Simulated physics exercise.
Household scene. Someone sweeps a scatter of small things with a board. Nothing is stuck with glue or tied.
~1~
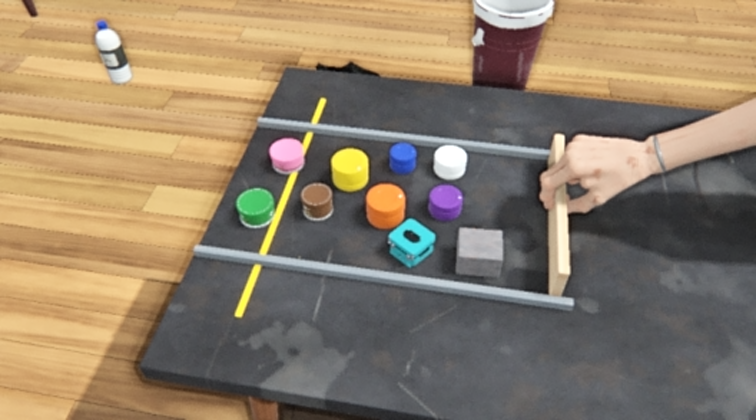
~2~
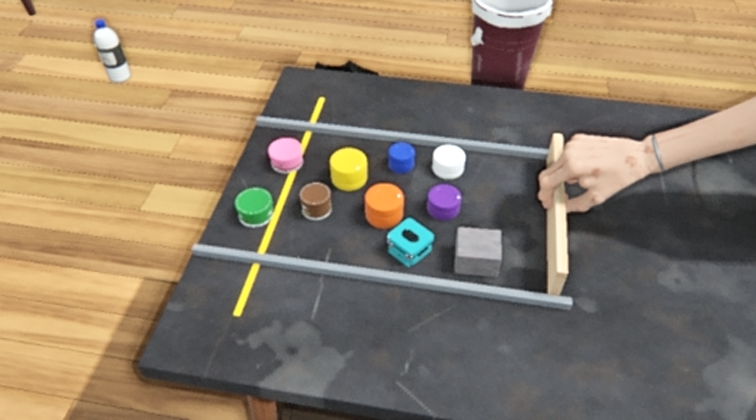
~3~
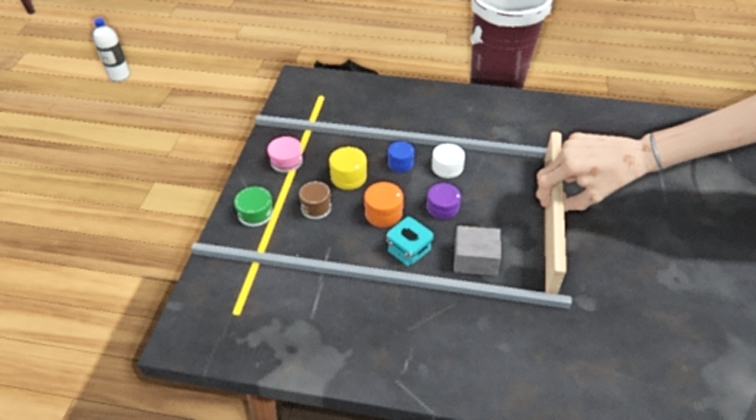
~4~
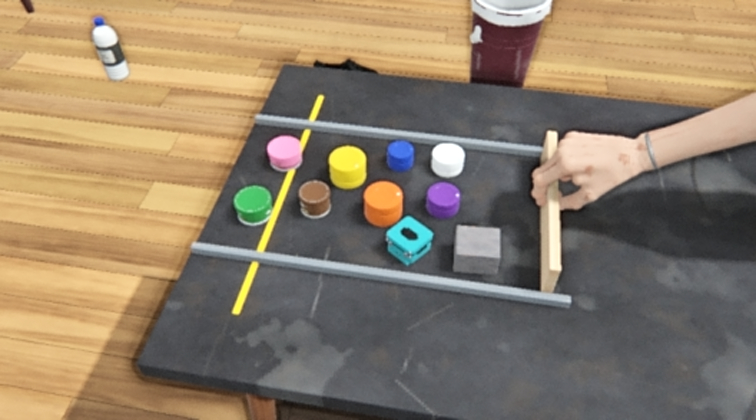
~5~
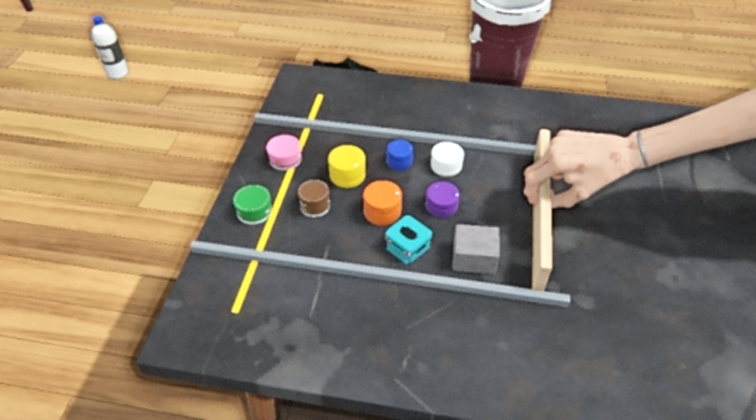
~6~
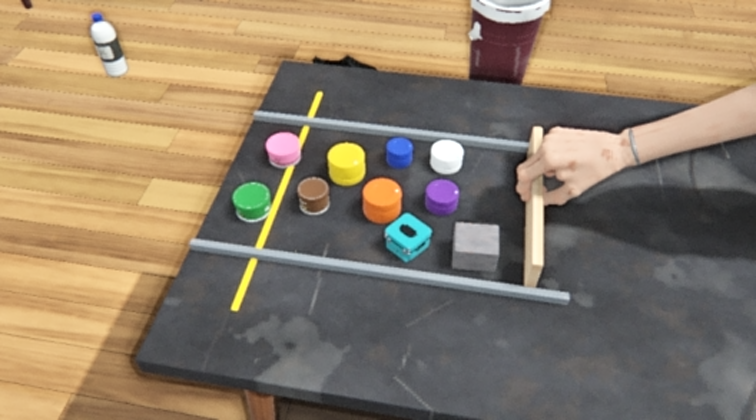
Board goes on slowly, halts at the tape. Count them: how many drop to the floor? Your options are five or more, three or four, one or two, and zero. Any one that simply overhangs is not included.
My pick is one or two.
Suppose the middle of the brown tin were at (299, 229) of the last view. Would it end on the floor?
From that start, the object then does not stay.
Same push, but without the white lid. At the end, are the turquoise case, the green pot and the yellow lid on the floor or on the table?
The turquoise case remains - the green pot ends up below - the yellow lid remains.
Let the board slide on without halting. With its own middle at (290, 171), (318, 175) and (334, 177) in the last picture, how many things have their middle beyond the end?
By position: 1 / 0 / 0.
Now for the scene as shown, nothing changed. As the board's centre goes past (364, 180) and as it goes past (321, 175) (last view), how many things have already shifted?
At the first spot the count is 8, and at the second it is 10.
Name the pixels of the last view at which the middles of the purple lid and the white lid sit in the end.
Same order as the question: First (271, 171), second (289, 129).
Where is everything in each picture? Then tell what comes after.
The first picture shows green pot (256, 209); pink pot (288, 157); brown tin (317, 202); board (557, 210); tape (288, 190).
The second picture shows pink pot (286, 156); turquoise case (410, 243).
The third picture shows brown tin (315, 201); orange lid (384, 205).
The fourth picture shows green pot (254, 206); grey block (476, 250).
The fifth picture shows pink pot (285, 153); yellow lid (347, 167).
The sixth picture shows green pot (253, 202); pink pot (284, 151); brown tin (314, 197); board (534, 202); tape (284, 184).
A little later, none off yet; green pot at rest near (253, 202); pink pot at rest near (284, 151); brown tin at rest near (314, 197).
Next, none off yet; green pot at rest near (253, 202); pink pot at rest near (284, 151); brown tin moving near (311, 197).
Later still, none off yet; green pot shifted about its own width near (229, 203); pink pot shifted a little near (271, 149); brown tin shifted well along near (264, 200).
When it is over, the number that fall off is one or two; down, green pot.
